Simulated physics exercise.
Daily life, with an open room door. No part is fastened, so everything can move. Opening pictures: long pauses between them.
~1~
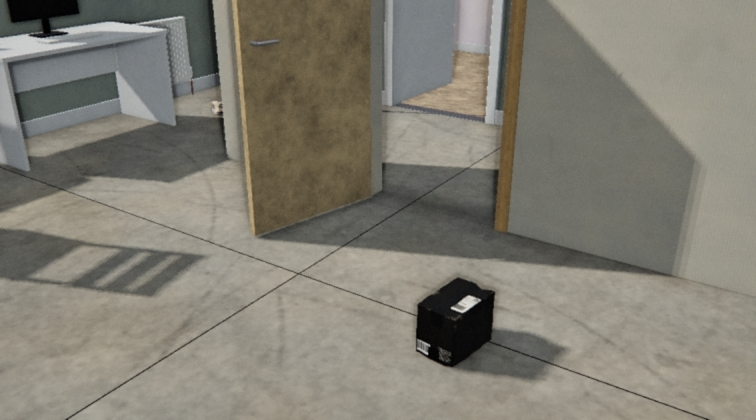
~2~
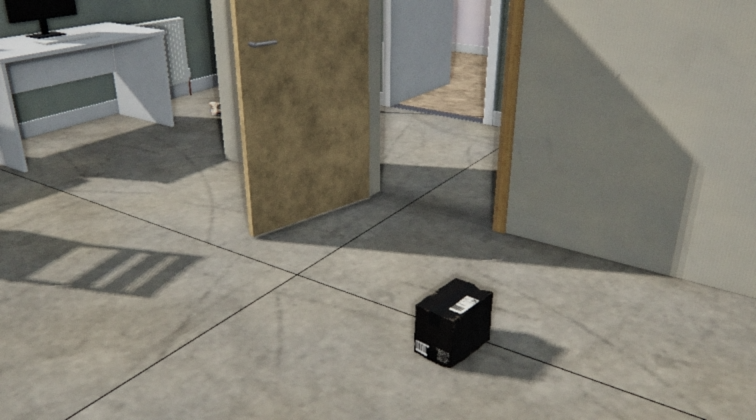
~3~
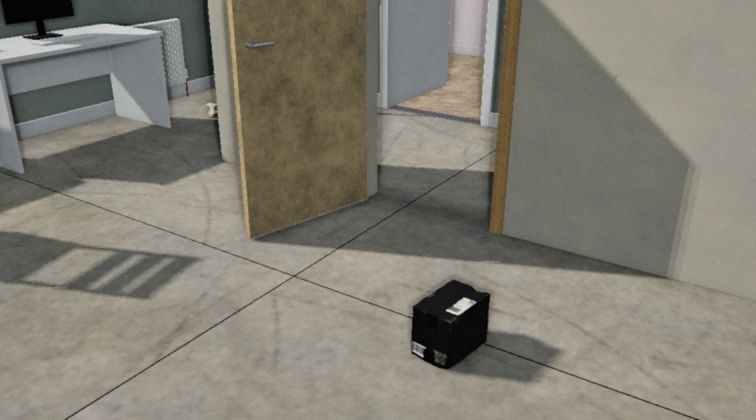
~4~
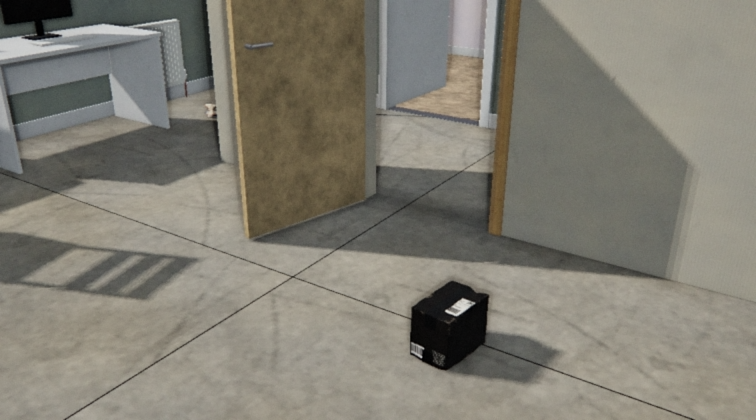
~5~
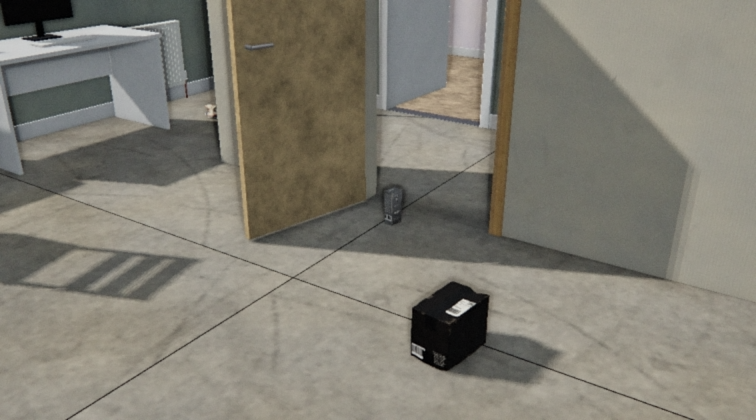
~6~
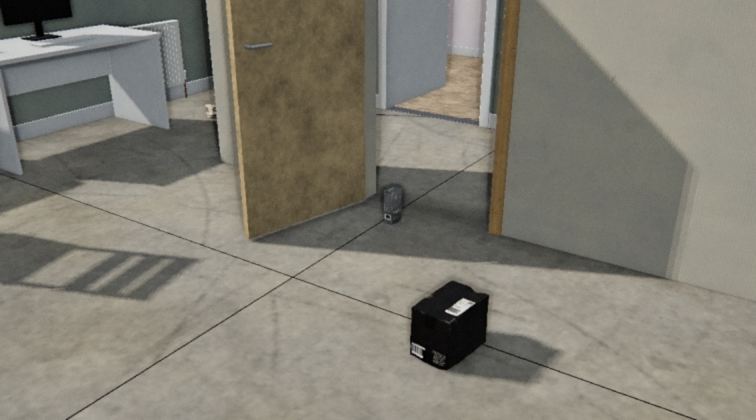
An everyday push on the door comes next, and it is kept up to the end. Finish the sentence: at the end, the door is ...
... fully closed.
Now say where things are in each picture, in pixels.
The first frame shows door wide open and still; black parcel (455, 322).
The second frame shows door wide open and still; black parcel (454, 323).
The third frame shows door wide open and still; black parcel (451, 324).
The fourth frame shows door wide open and still; black parcel (449, 325).
The fifth frame shows door wide open and still; black parcel (450, 326).
The sixth frame shows door wide open and still; grey carton (393, 206); black parcel (450, 325).
Then, 0.90 s past the last view, open by 79°.
Then, 1.80 s past the last view, open by 41°.
Then, 2.20 s past the last view, open by 25°; grey carton displaced about its own width near (405, 204).
Then, 2.70 s past the last view, open by 6°; grey carton displaced well along near (420, 198).
Finally, open by 0°; moved from the start, grey carton; black parcel still in place. Final places as the last picture's camera would see them, grey carton near (424, 196).
